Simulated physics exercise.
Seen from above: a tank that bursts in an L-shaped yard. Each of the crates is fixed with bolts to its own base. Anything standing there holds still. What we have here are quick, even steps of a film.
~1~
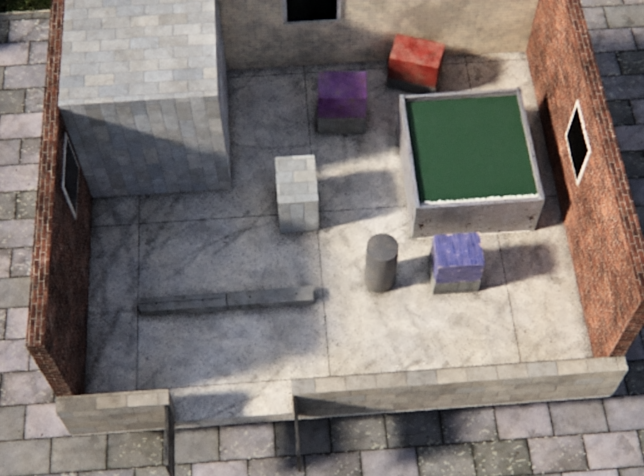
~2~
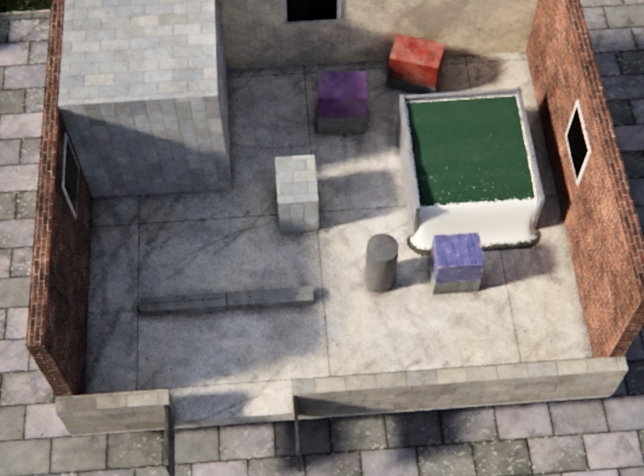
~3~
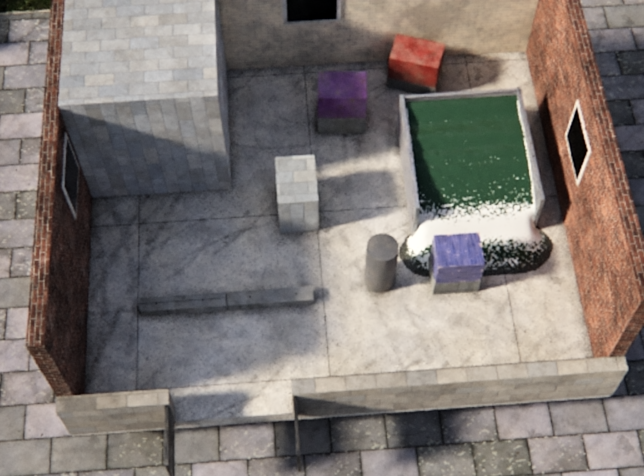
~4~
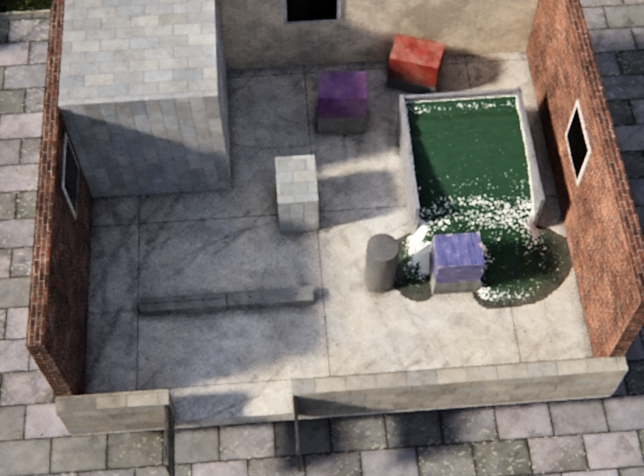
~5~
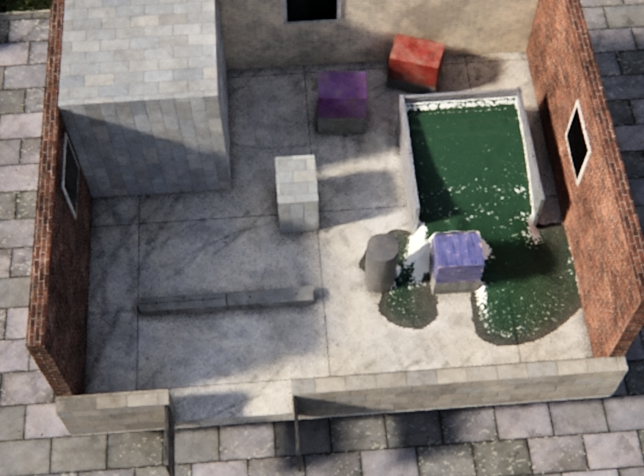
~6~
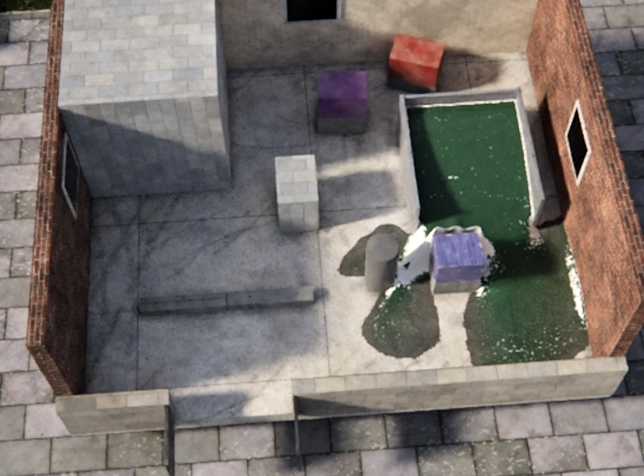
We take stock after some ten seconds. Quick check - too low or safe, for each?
Purple crate safe; blue crate too low; red crate safe.
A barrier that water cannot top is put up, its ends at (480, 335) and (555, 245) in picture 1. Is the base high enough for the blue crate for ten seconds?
Then: Blue crate takes water.
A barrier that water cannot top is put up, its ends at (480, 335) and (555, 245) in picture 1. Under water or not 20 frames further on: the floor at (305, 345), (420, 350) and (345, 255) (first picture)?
The first point comes out inundated, the next inundated, the last inundated.
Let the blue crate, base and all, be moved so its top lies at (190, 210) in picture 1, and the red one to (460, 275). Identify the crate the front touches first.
The one in red, I think.
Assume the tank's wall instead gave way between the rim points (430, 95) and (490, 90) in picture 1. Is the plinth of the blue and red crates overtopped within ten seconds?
As I see it, the blue crate is not reached, and the red crate gets reached.
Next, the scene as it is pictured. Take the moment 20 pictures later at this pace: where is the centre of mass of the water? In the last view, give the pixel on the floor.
At about (421, 277).
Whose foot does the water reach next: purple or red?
First to get wet: The purple one.
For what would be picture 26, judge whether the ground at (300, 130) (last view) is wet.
That spot: Submerged.
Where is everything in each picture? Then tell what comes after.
The open tank at (470, 149) is whole and still, in the first picture.
The front is at (536, 234), out from the gap at (475, 223), in the second picture.
Water pours out at (475, 223) and has run to (547, 249), in the third picture.
The front is at (563, 274), out from the gap at (474, 225), in the fourth picture.
The front is at (388, 313), out from the gap at (474, 225), in the fifth picture.
The front is at a hidden place, out from the gap at (474, 225), in the sixth picture.
A moment on, water covers 25 % of the floor; the purple crate not reached, the blue crate water round its plinth, the red crate not reached.
Next, water covers 40 % of the floor; the purple crate water round its plinth, the blue crate water round its plinth, the red crate not reached.
Then, water covers 65 % of the floor; the purple crate water round its plinth, the blue crate water round its plinth, the red crate not reached.
Later, water covers 85 % of the floor; the purple crate water round its plinth, the blue crate water round its plinth, the red crate water round its plinth.
In the end, water covers 95 % of the floor; the purple crate stayed above the water, the blue crate was topped, the red crate stayed above the water.
